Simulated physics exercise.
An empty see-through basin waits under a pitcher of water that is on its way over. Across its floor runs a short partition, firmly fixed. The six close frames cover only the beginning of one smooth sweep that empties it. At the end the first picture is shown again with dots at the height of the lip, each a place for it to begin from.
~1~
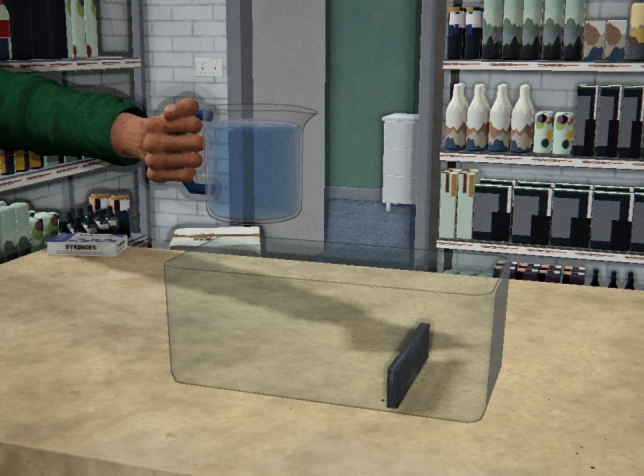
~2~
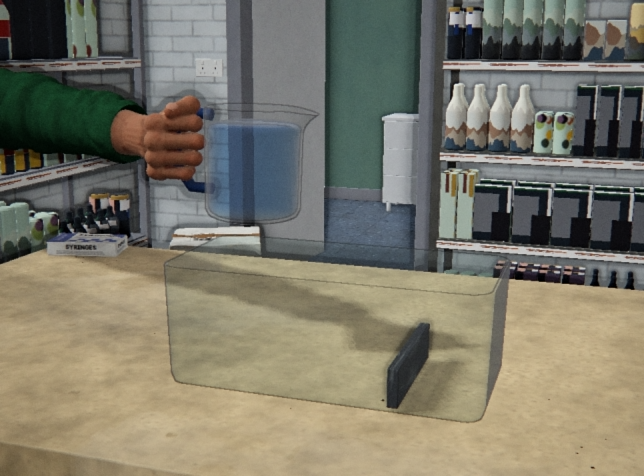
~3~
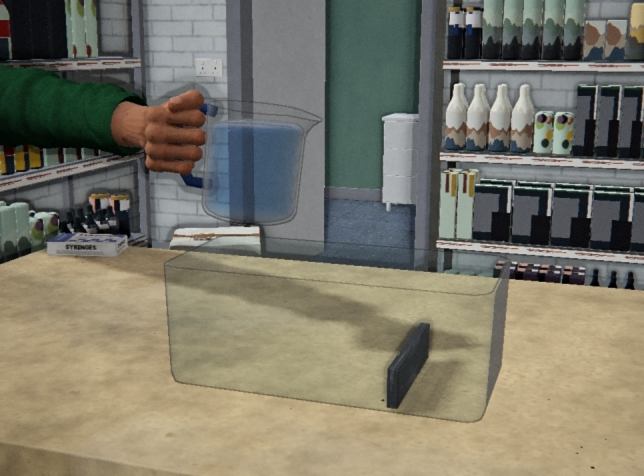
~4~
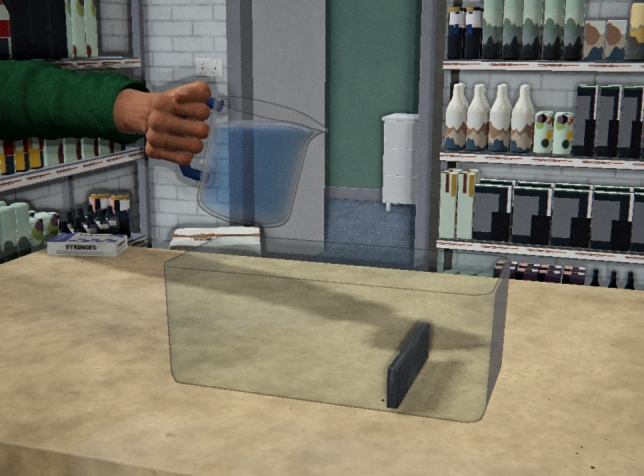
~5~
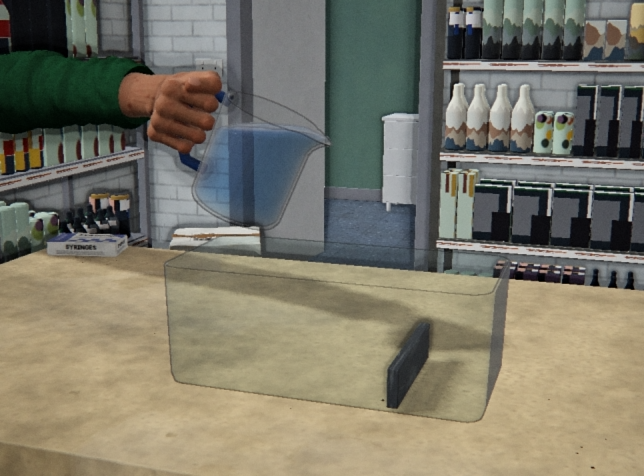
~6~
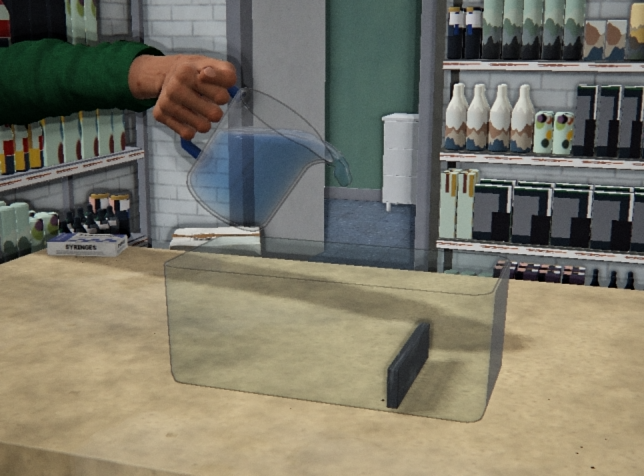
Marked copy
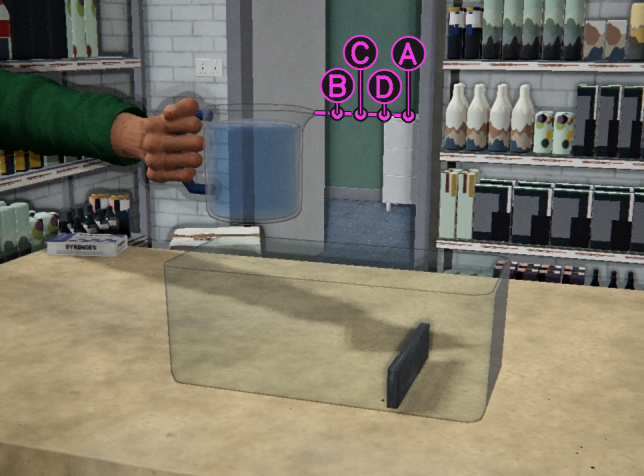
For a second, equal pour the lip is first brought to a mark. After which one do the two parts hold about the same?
Go for C.
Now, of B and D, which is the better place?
Here it is place D.
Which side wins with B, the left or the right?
The left one.
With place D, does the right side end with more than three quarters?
No, it does not.
On the marked copy, A at (408, 115); B at (337, 113); C at (360, 114); D at (384, 114).
With A, about 40 % ends left of the wall and 59 % right of it.
With B, about 81 % ends left of the wall and 17 % right of it.
With C, about 50 % ends left of the wall and 49 % right of it.
With D, about 40 % ends left of the wall and 58 % right of it.
